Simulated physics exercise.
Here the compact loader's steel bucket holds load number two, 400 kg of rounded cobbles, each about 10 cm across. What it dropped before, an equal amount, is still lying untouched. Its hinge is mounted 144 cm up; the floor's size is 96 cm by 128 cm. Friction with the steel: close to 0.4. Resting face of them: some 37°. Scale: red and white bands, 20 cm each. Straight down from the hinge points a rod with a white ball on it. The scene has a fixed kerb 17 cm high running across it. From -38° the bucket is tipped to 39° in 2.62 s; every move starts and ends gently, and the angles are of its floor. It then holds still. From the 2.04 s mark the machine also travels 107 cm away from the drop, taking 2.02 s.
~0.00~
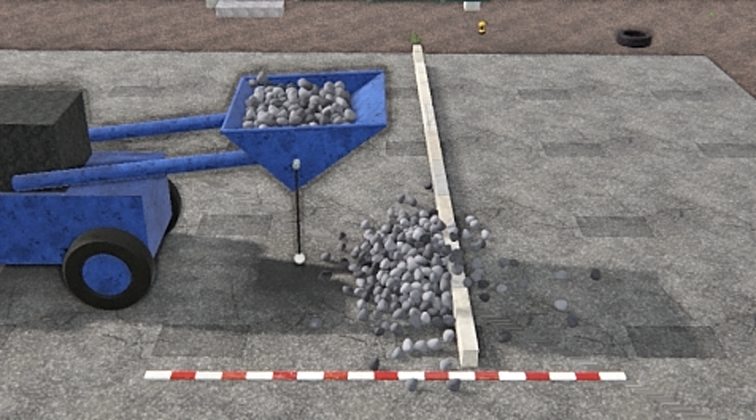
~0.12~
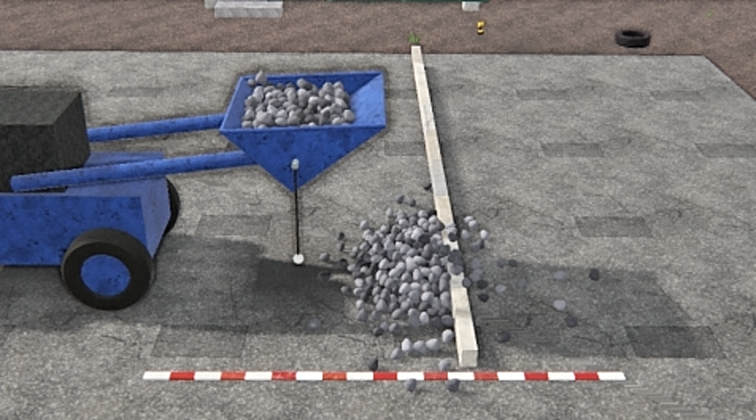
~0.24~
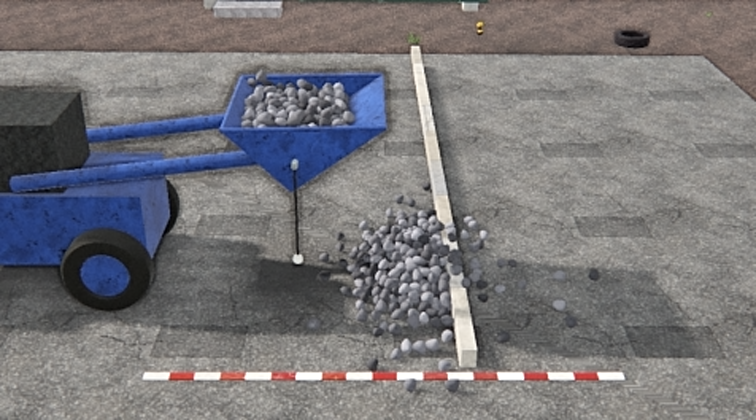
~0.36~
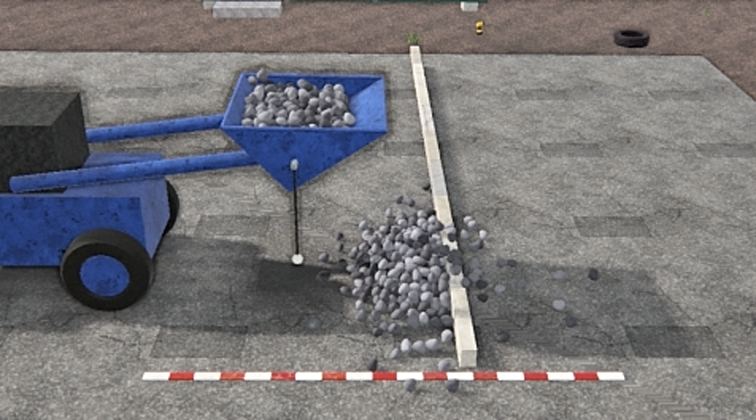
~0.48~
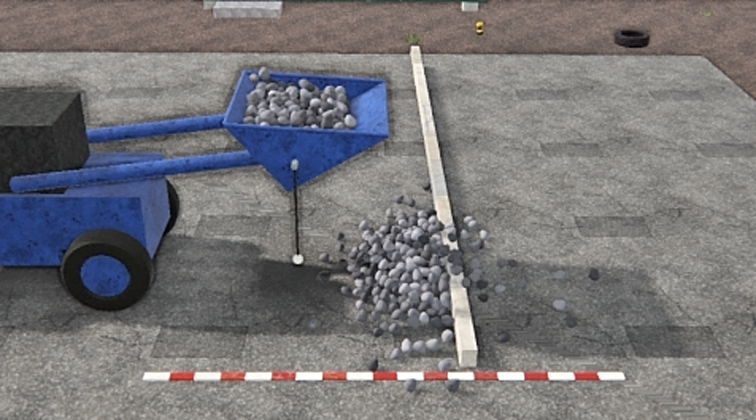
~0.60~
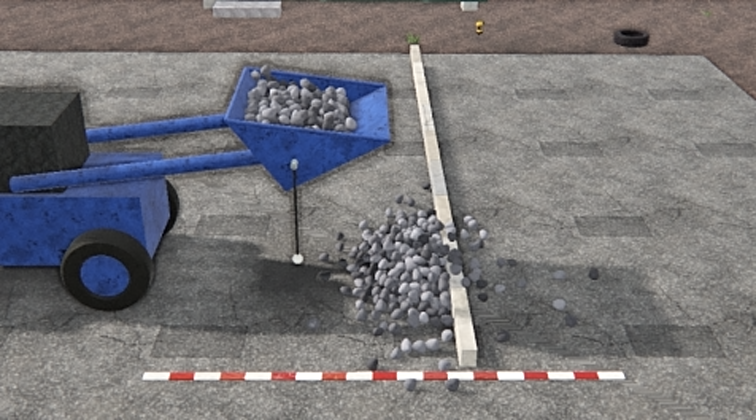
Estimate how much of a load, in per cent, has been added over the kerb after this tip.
Roughly 2 per cent of a load has been added.
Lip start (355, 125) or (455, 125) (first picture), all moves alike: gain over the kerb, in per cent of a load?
First place: Roughly 0 %; second place: Roughly 55 %.
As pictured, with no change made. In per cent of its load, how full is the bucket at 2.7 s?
About 0 percent is still in there.
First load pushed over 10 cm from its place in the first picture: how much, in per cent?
Close to 15 per cent.
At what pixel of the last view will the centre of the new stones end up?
Around (383, 258).
After 2.0 s the floor is at 27°; in per cent of one load, 95 in the bucket, 99 on this side of the kerb, 7 over the kerb; the foremost stones are at (539, 284).
After 2.7 s the floor is at 39°; in per cent of one load, 1 in the bucket, 192 on this side of the kerb, 7 over the kerb; the foremost stones are at (539, 284).
After 4.5 s the floor is at 39°; in per cent of one load, 0 in the bucket, 192 on this side of the kerb, 8 over the kerb; the foremost stones are at (540, 276).
After 7.4 s the floor is at 39°; in per cent of one load, 0 in the bucket, 192 on this side of the kerb, 8 over the kerb; the foremost stones are at (540, 276). Net gain over the kerb, 2.
